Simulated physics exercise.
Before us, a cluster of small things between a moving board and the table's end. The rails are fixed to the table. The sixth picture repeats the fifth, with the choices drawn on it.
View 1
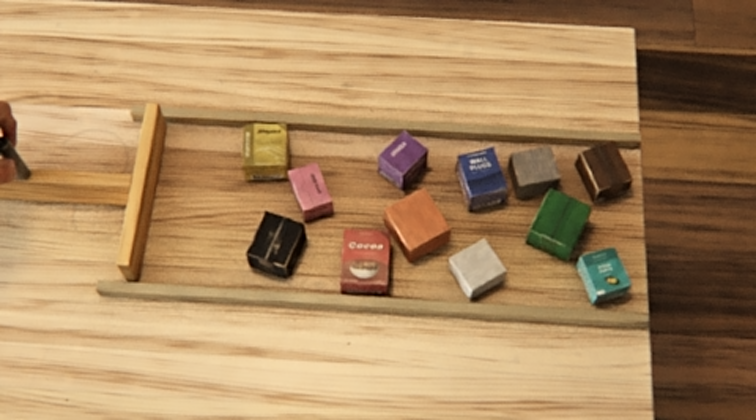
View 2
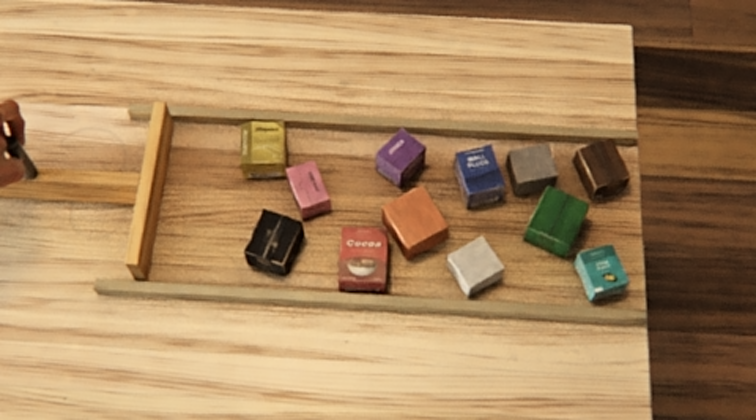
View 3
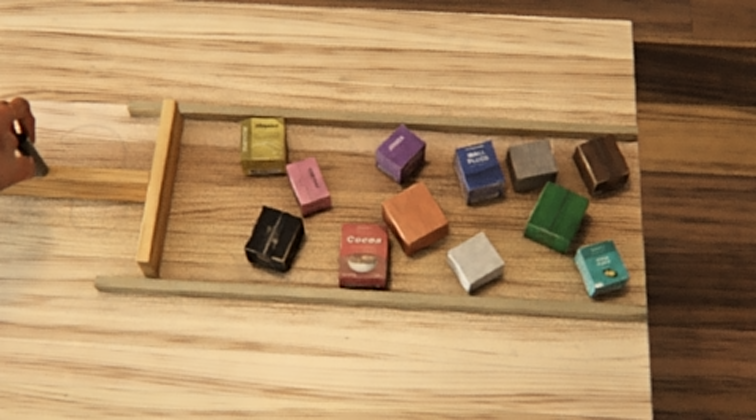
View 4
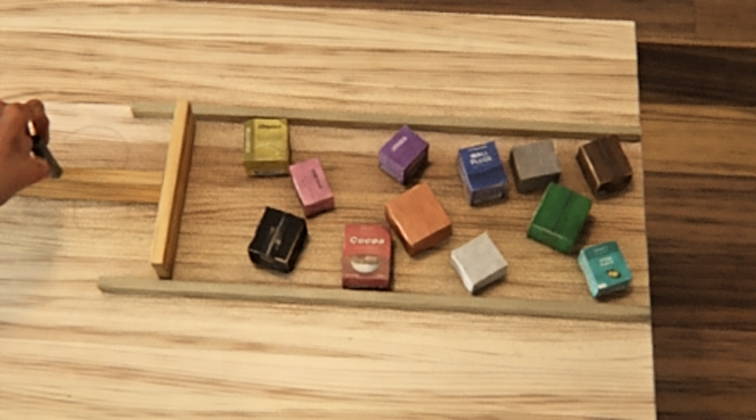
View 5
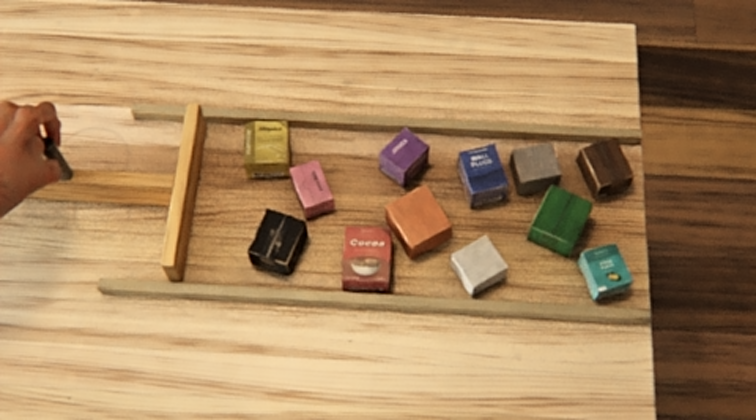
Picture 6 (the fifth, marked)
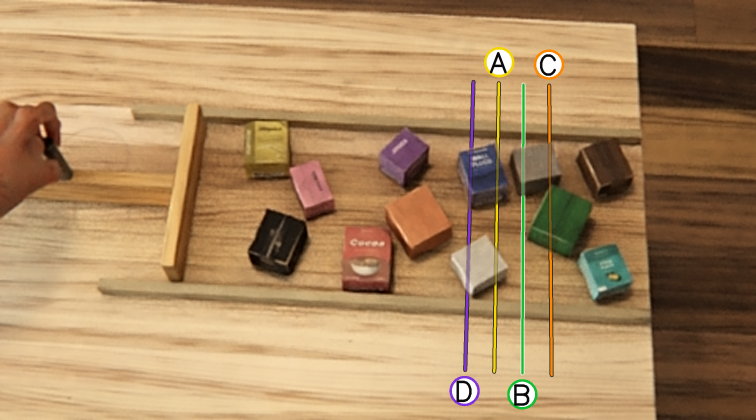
A wooden board, lying crosswise between two thin rails on a tabletop, slides slowly to the right while a hand comes further into view at the left, gripping a dark object. The board ends nearer the scattered colorful boxes and blocks, which stay in place with a gap still between.
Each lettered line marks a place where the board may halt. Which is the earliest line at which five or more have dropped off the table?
C.
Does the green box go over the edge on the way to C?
Yes.
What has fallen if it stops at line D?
The brown box goes over.
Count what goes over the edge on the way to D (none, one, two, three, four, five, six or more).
In all, one.
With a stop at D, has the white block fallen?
By then, no.
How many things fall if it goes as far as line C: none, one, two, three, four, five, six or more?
By then, six or more.
On the marked copy, A at (497, 218); B at (523, 219); C at (550, 221); D at (470, 217).
Following C. Soon after the start, board (312, 188); red packet (383, 264); yellow box (348, 154).
Later, board (445, 195); brown box (650, 174); turquoise packet (609, 274).
In the end, board (551, 200); blue box over the edge; grey block over the edge; six fallen.
As for the rest, A drops only three; B drops only three; D drops only one.
